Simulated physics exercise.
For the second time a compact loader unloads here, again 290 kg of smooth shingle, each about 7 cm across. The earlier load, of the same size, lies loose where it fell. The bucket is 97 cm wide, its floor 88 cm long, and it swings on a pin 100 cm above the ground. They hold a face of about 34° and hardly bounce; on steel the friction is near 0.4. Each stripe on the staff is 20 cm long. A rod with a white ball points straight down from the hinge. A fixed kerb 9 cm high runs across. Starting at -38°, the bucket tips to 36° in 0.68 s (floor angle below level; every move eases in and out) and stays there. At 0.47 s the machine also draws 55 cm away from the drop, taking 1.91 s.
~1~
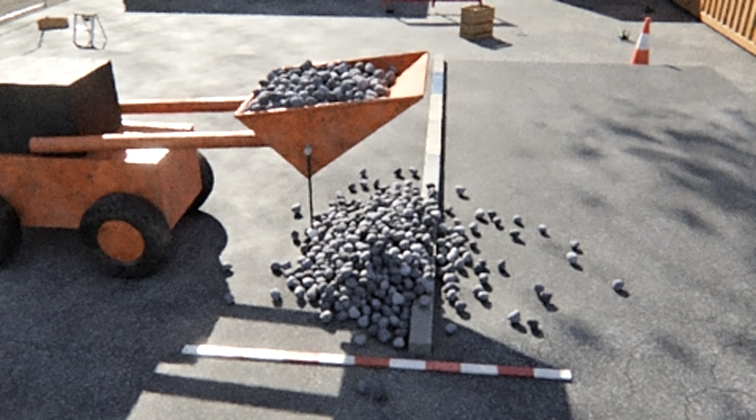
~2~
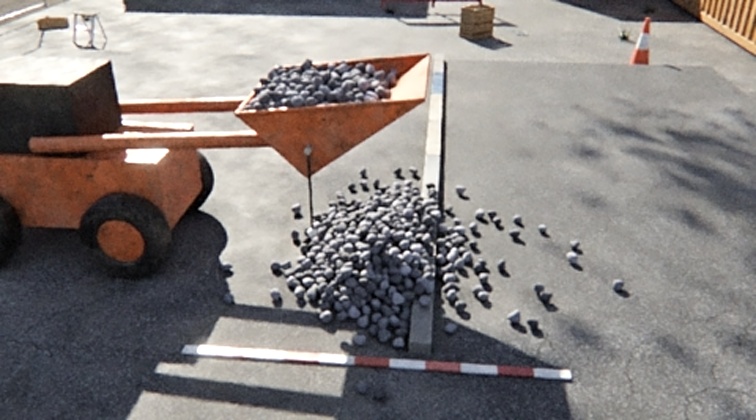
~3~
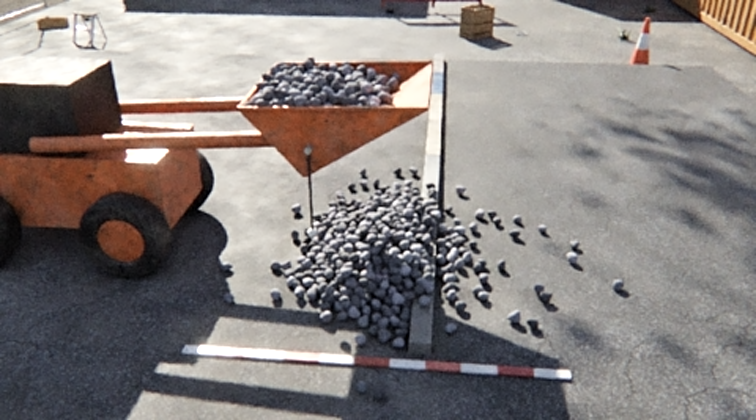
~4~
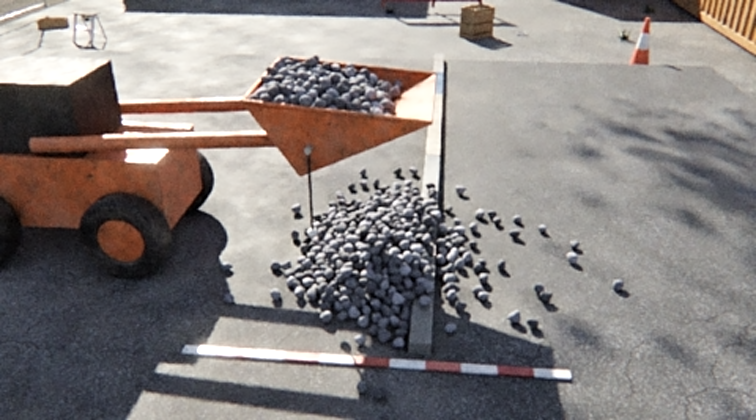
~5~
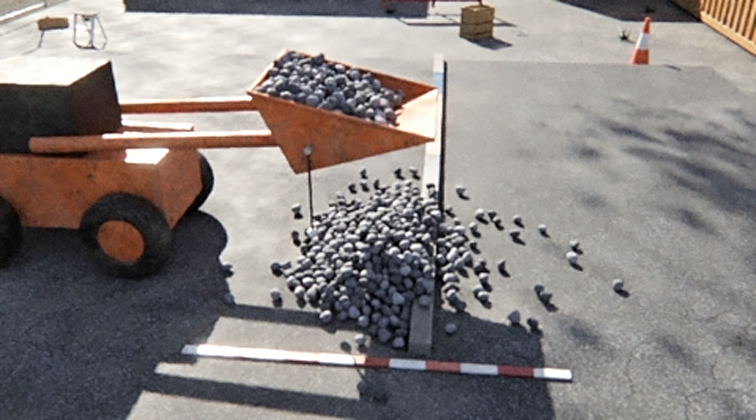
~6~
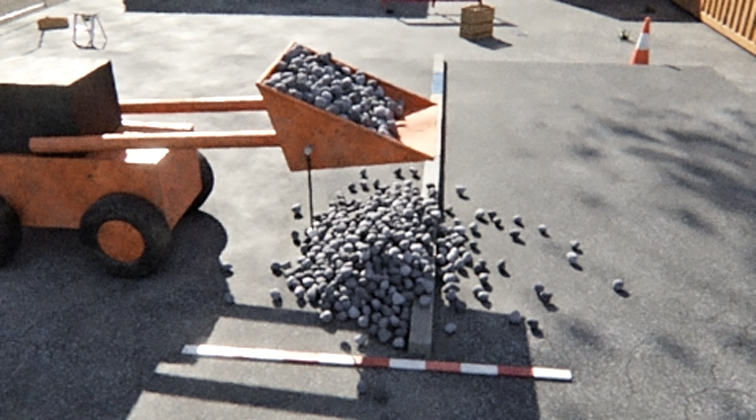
An orange loader stood at the left holding a bucket full of smooth grey stones above a loose pile beside a kerb, and the bucket slowly swung its front lip downward while the machine stayed put.
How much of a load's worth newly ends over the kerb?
About 72 per cent.
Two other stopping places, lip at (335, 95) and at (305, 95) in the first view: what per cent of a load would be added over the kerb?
First some 10, then 0 per cent.
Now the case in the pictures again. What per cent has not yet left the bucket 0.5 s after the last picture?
It holds some 80 per cent.
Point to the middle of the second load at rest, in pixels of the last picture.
Their middle is at about (463, 246).
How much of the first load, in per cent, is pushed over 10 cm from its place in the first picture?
About 10 per cent.
Then, 0.2 s after the last picture the floor is at 24°; in per cent of one load, 100 in the bucket, 92 on this side of the kerb, 8 over the kerb; the foremost stones are at (555, 265).
Then, 0.5 s after the last picture the floor is at 36°; in per cent of one load, 80 in the bucket, 112 on this side of the kerb, 8 over the kerb; the foremost stones are at (555, 265).
Then, 2.5 s after the last picture the floor is at 36°; in per cent of one load, 0 in the bucket, 120 on this side of the kerb, 80 over the kerb; the foremost stones are at (662, 261).
Then, 5.0 s after the last picture the floor is at 36°; in per cent of one load, 0 in the bucket, 120 on this side of the kerb, 80 over the kerb; the foremost stones are at (662, 261). Net gain over the kerb, 72.
